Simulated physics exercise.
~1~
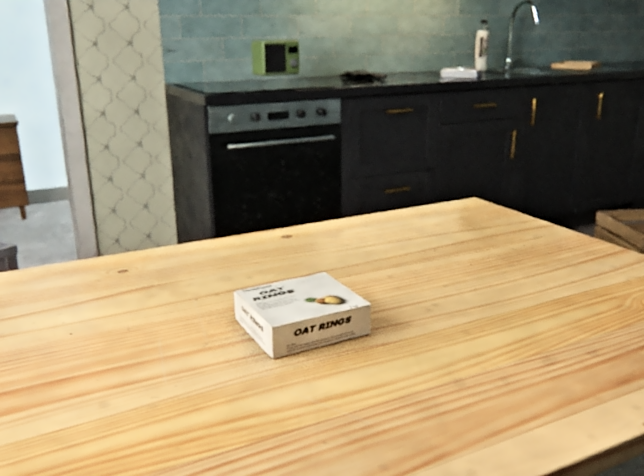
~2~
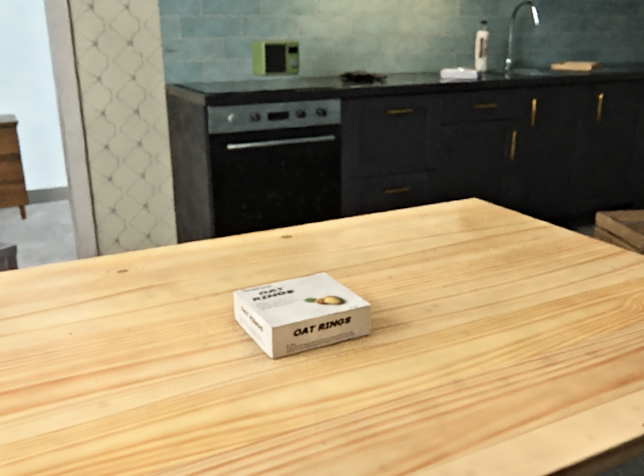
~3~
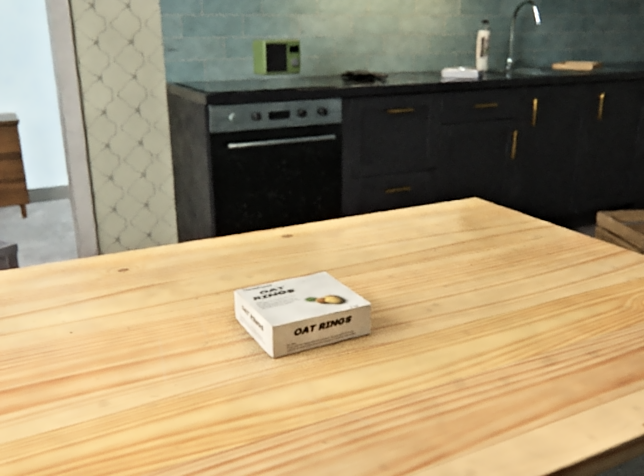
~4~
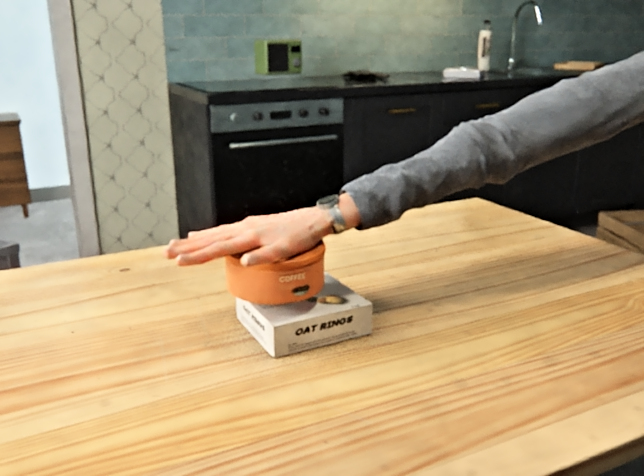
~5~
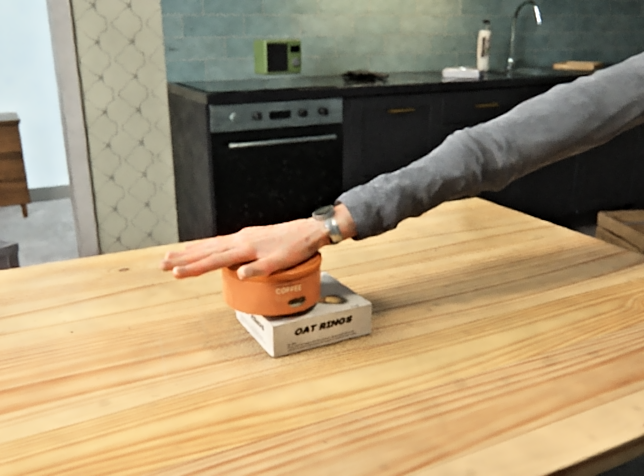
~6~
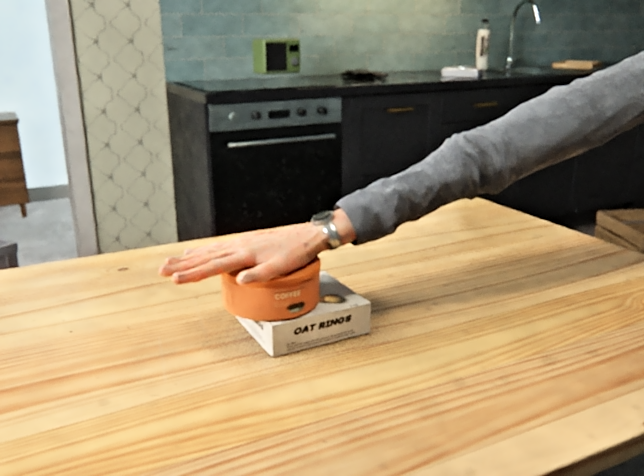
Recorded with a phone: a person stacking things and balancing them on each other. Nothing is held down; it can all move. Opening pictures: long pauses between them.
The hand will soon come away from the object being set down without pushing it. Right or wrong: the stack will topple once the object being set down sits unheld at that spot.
Wrong.
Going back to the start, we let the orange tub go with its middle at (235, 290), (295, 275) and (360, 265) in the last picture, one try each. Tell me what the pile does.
First the pile topples, second it remains standing, third it topples.
Then, 0.30 s later than the last frame, all is still.
Then, 0.70 s later than the last frame, orange tub resting near (271, 282).
When it is over, both as before. End places, in pixels of the last picture, orange tub near (271, 282). The pile stays up.
